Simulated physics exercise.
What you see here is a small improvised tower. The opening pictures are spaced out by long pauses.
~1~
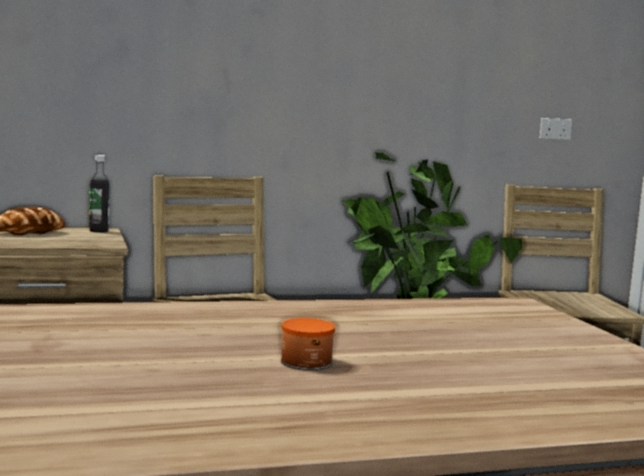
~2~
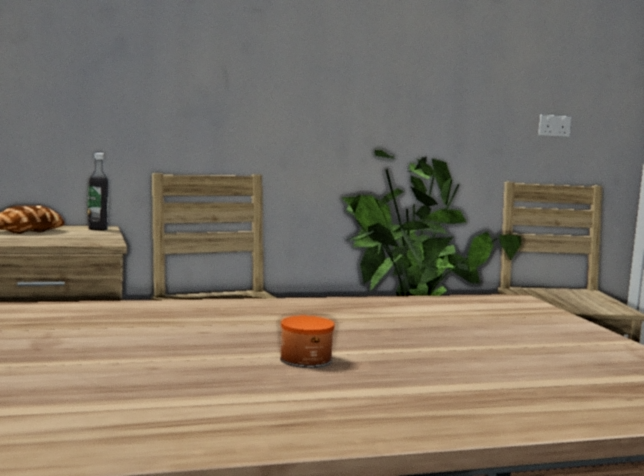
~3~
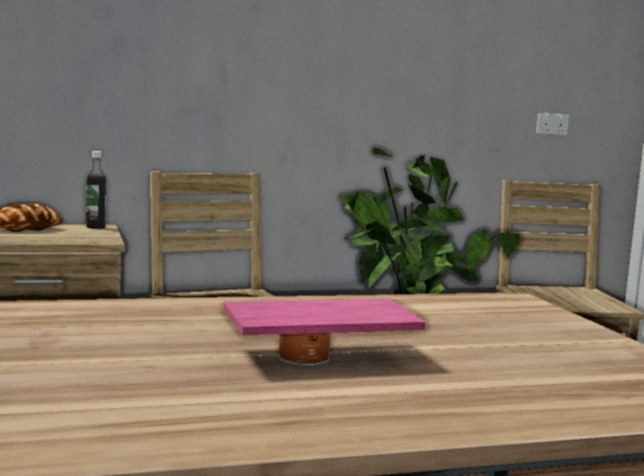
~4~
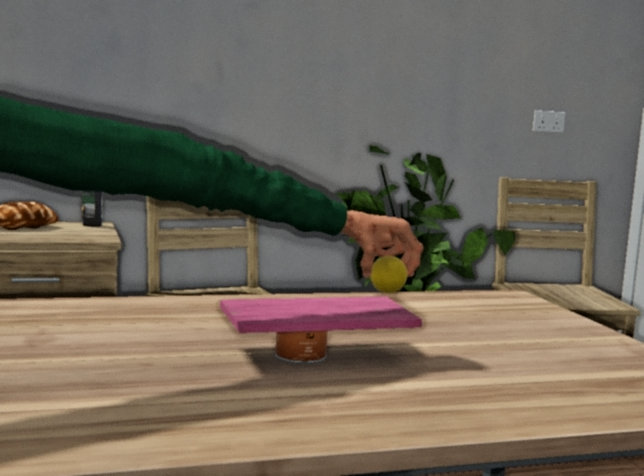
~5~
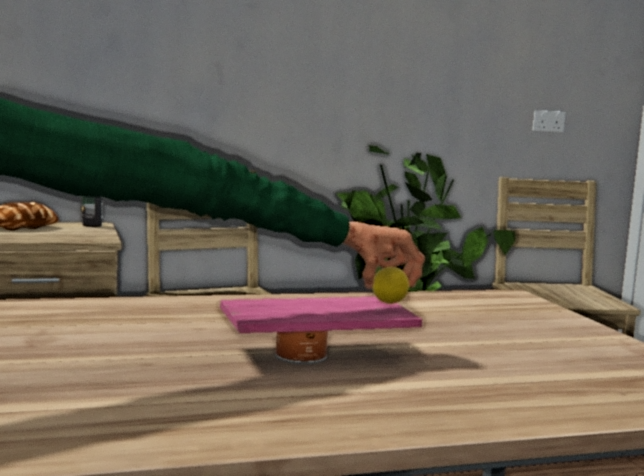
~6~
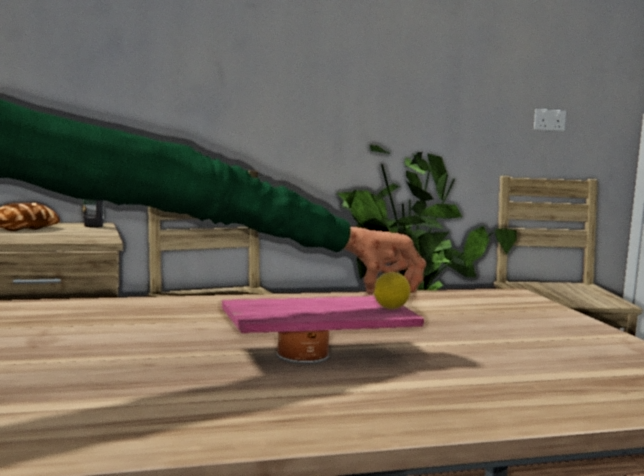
A pink board appeared on top of a small orange tub on a wooden table, then a green-sleeved arm reached in from the left and lowered a yellow lemon onto the board's right side.
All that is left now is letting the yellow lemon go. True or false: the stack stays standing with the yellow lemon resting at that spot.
False.
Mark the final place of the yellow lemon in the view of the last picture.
Look around (423, 336) in the final frame.
Then, 0.30 s later than the last frame, yellow lemon now fallen; pink board tilted by 20°.
Then, 0.50 s later than the last frame, pink board tilted by 29°.
Then, 0.90 s later than the last frame, as before.
Then, 1.40 s later than the last frame, things are still on the move.
When it is over, fallen, yellow lemon; the other 2 as before. End places, in pixels of the last picture, yellow lemon near (423, 336). The stack comes apart.
